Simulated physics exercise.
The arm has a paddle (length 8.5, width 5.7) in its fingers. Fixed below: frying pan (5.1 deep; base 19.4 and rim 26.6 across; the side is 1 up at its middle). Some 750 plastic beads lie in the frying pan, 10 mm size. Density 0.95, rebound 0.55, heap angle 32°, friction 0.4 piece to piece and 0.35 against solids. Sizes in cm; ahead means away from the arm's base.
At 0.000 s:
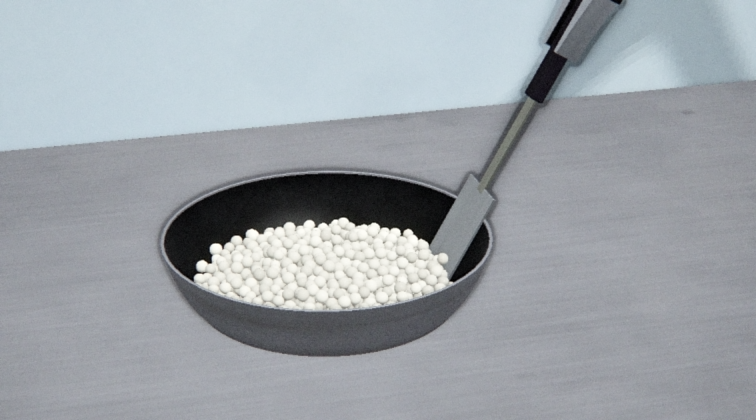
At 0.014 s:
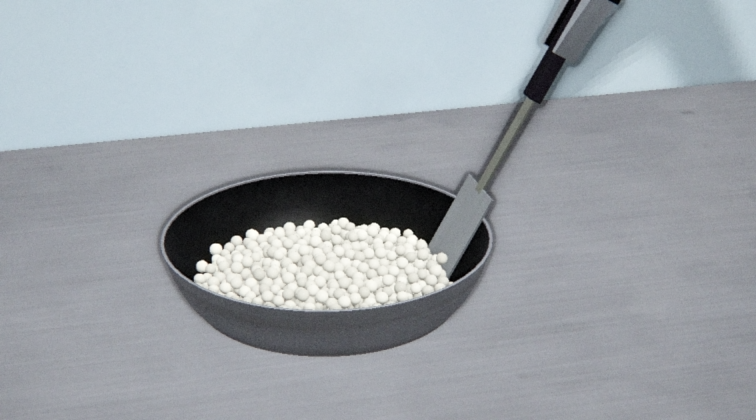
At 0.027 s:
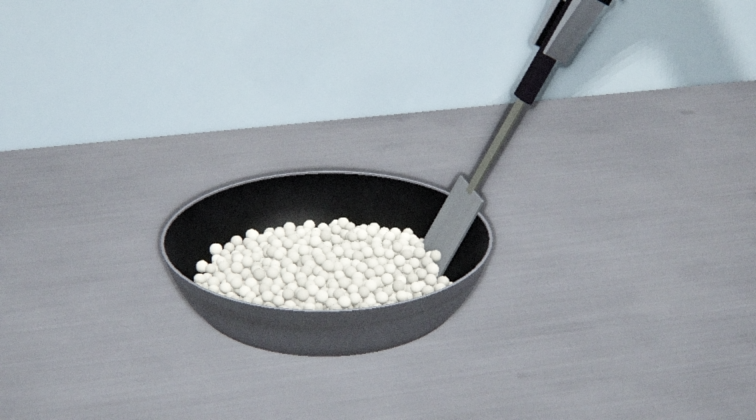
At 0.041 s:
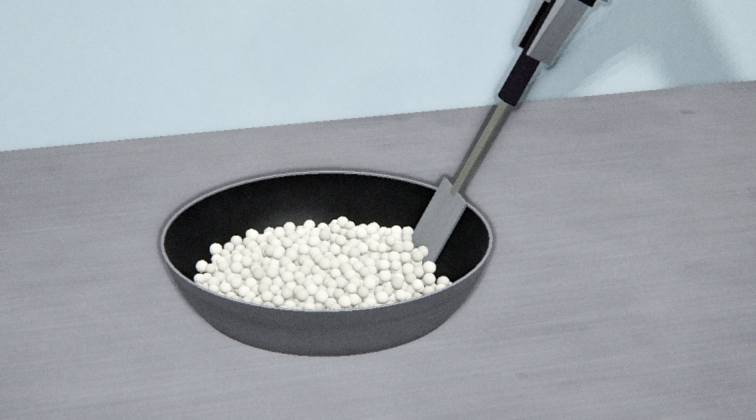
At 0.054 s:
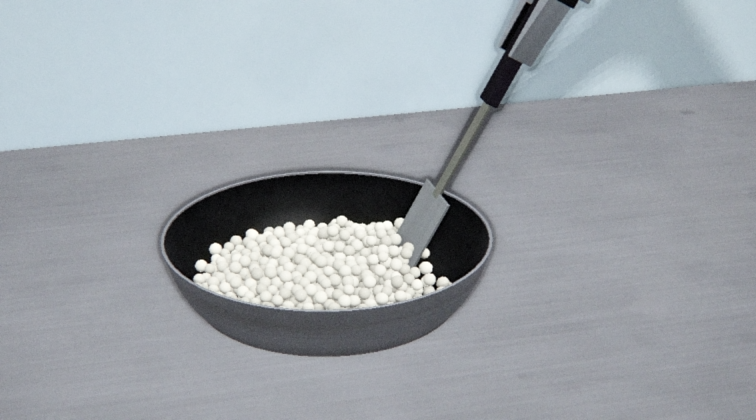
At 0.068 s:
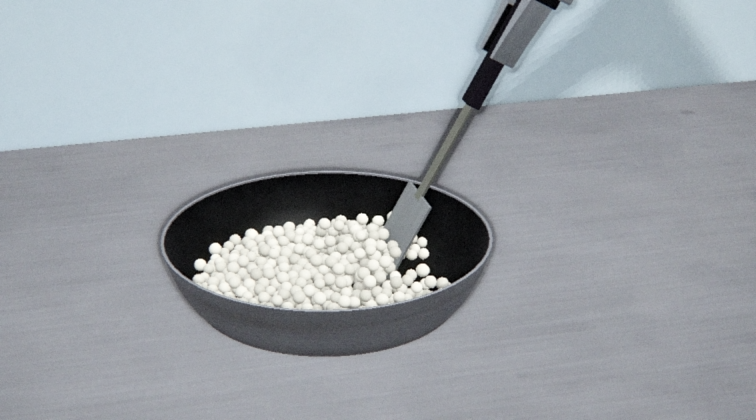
A dark frying pan heaped with small white beads sits on a grey, faintly streaked surface before a pale blue background, seen from slightly above by a still camera. A grey paddle, held by a black and grey robotic gripper at the upper right, slants down into the pan's right side. The paddle slides left into the beads, pushing some together while a few remain scattered to its right.
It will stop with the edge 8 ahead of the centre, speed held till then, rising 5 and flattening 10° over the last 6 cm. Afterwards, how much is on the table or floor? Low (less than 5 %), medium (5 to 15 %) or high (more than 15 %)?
A medium share, 5 to 15 %, ends on the table or floor.
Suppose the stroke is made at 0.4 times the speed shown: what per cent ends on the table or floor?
Some 0 per cent.
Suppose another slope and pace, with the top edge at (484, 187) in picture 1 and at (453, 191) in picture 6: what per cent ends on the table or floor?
Some 0 per cent.
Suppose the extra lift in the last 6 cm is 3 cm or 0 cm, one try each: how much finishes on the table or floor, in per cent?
About 10 and 0 per cent.
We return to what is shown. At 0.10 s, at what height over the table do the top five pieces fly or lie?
About 6 cm.
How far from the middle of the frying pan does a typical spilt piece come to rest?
Some 64 cm.
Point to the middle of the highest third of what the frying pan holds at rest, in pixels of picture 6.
At about (247, 278).
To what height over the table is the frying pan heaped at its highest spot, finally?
About 4.5 cm.
After 0.10 s, sloping 61°, highest piece 7 above the table; 746 in the frying pan.
After 0.14 s, sloping 58°, highest piece 7 above the table; 746 in the frying pan.
After 0.35 s, sloping 51°, highest piece 6 above the table; 673 in the frying pan, 73 on the table or floor.
After 1.40 s, sloping 51°, highest piece 4 above the table; 672 in the frying pan, 74 on the table or floor.
At rest, 672 in the frying pan, 74 on the table or floor. That is 10 % on the table or floor.
